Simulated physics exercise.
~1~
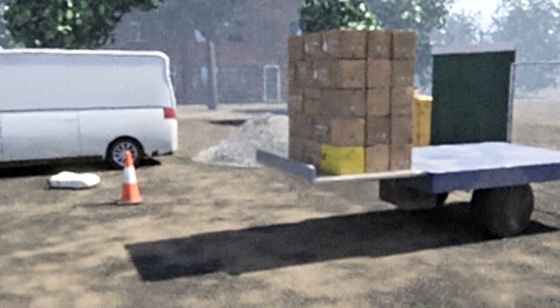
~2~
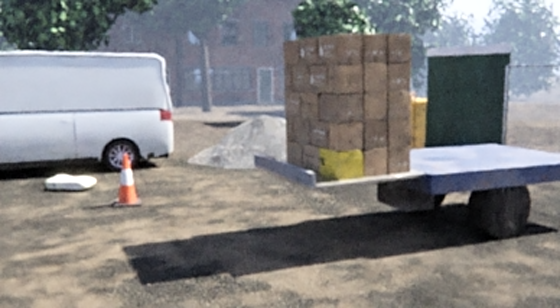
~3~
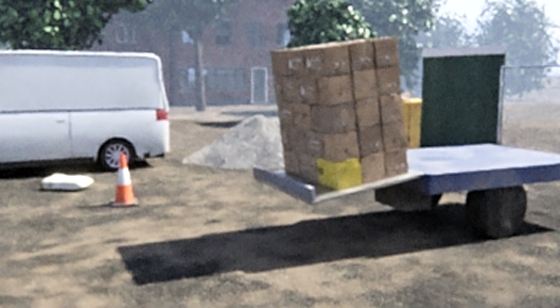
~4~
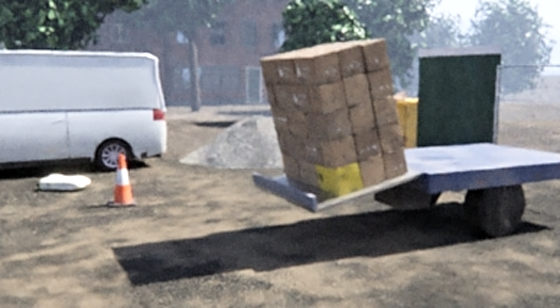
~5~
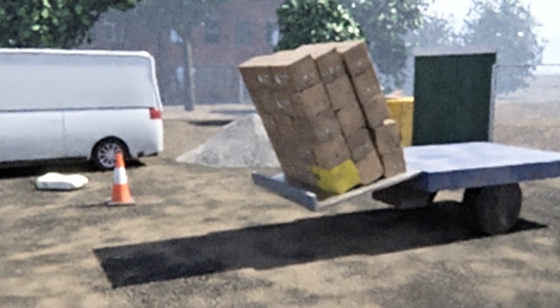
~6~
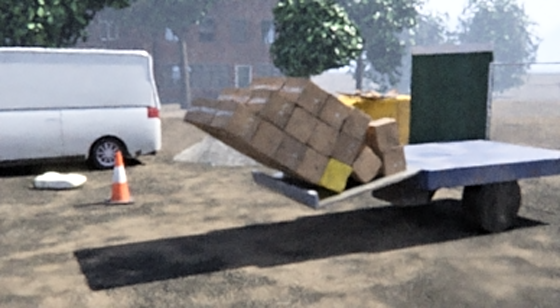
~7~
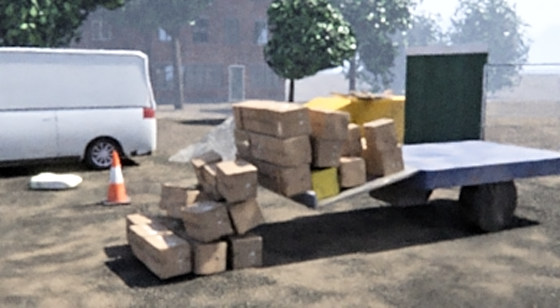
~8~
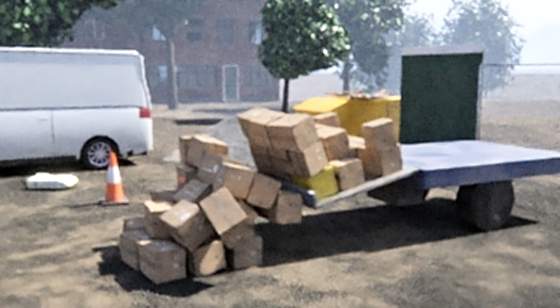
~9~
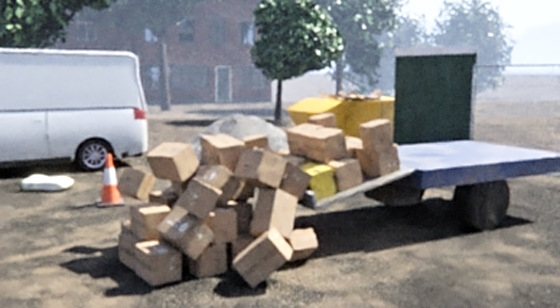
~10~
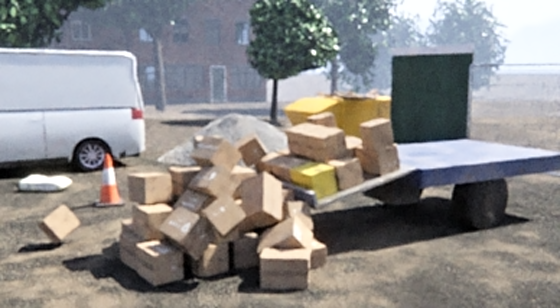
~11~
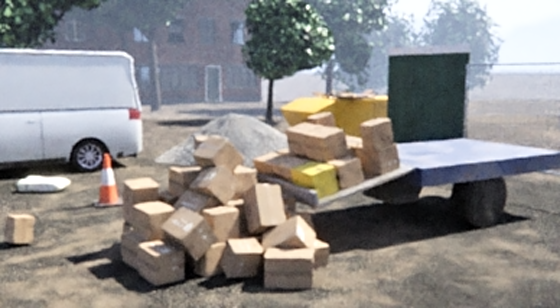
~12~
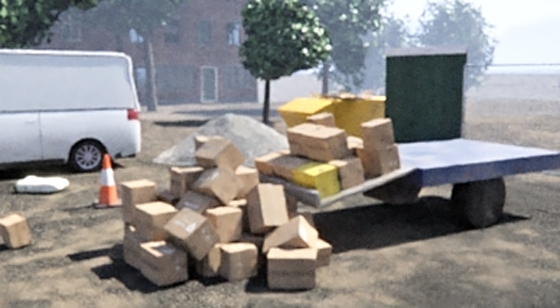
A tall block of brown taped cartons, one of them yellow near the bottom, stands on the lowered flap of a blue flat-bed with a green board, seen from the side across a sunlit dirt yard. A white van and an orange-and-white cone are at left, with trees and a brick building behind. The flap tips gently down to the left, and the stack leans, then topples off its outer edge. Cartons tumble into a heap, and one rolls away leftward past the cone. Most finish on the ground, while the yellow one and several others remain on the sloping flap.
